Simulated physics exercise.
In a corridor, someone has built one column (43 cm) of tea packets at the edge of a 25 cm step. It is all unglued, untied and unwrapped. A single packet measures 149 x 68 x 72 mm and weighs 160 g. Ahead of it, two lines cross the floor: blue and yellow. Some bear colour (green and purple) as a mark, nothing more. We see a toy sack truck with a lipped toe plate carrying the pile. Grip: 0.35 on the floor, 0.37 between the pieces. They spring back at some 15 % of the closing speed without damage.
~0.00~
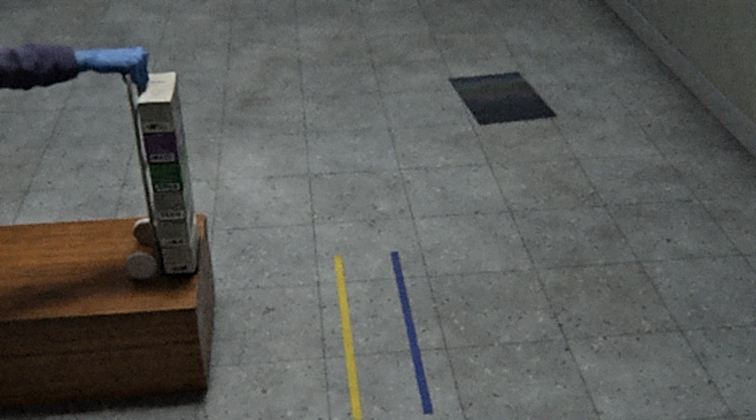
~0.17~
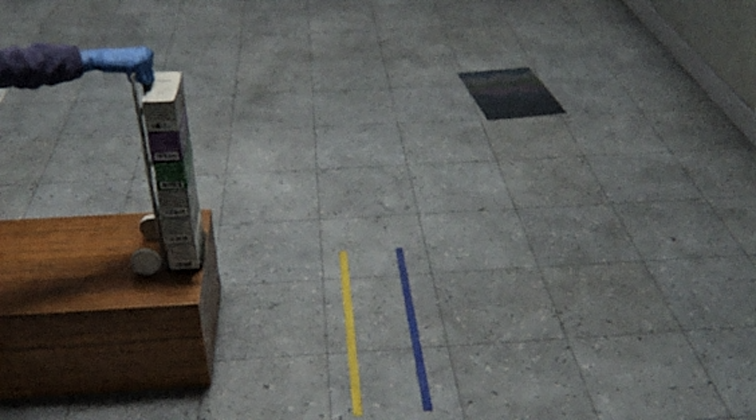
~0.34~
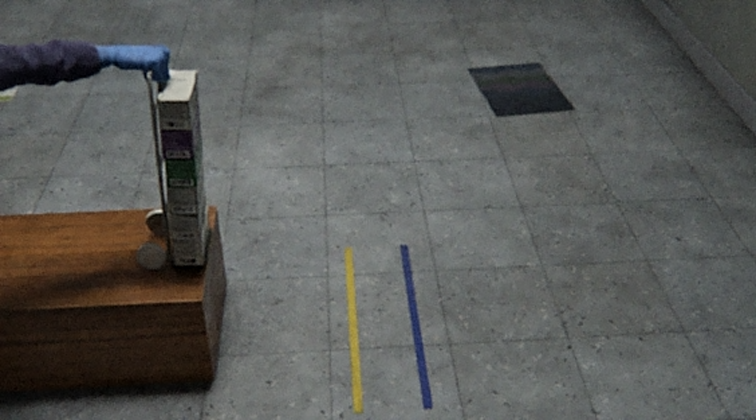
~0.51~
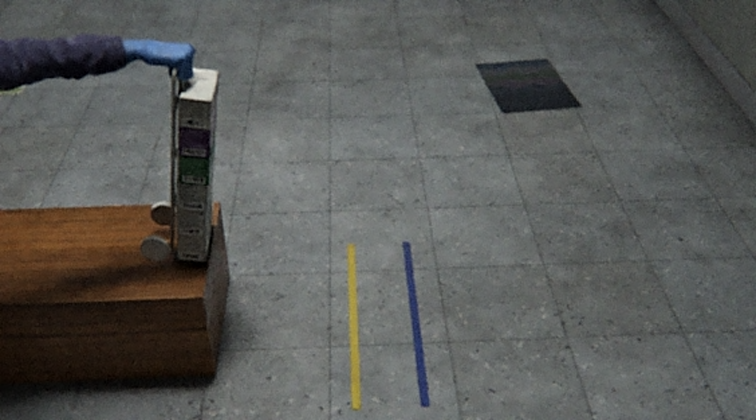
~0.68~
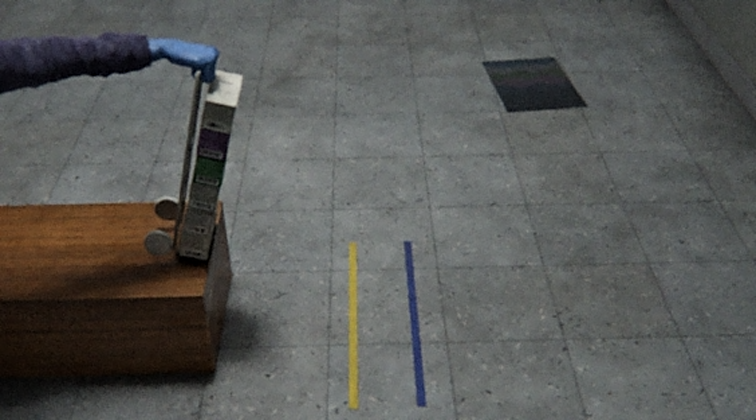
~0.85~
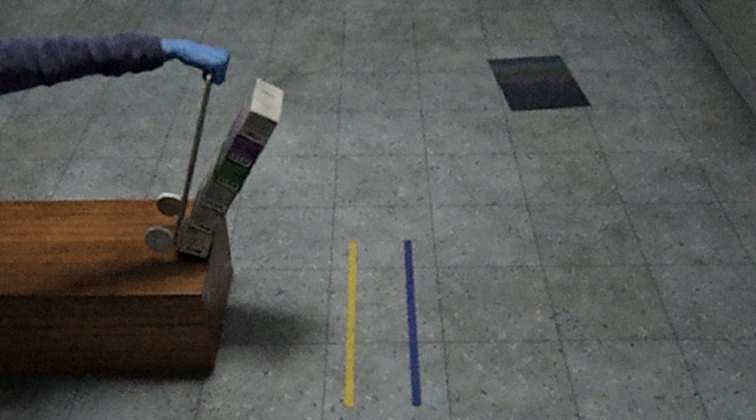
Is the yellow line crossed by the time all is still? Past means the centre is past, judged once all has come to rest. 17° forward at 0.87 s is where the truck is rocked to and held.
Over the line.
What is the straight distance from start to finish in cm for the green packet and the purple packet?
Roughly green 58, purple 68.
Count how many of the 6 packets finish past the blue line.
Number past the line: 0.
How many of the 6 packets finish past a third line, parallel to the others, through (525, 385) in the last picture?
I count 0 of them.
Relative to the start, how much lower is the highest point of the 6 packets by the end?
I make it close to 34 cm.
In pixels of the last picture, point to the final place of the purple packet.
In the final picture its centre lies roughly at (358, 306).
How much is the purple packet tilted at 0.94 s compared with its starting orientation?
Around 50° from its start.
Around 0.94 s, none of the 6 packets past the yellow line, 6 disturbed; purple packet tipped 47°, 59 mm lower; green packet tipped 47°, 37 mm lower.
Around 1.06 s, 1 of the 6 packets past the yellow line; green packet on its side; purple packet on its side.
Around 1.24 s, 2 of the 6 packets past the yellow line; green packet on its side; purple packet on its side.
Finally (1.9 s), 2 of the 6 packets past the yellow line; purple packet on its side; green packet on its side. The farthest middle lies 9 cm beyond that line. Seen by the last camera, middles, purple packet near (358, 306), green packet near (330, 308).
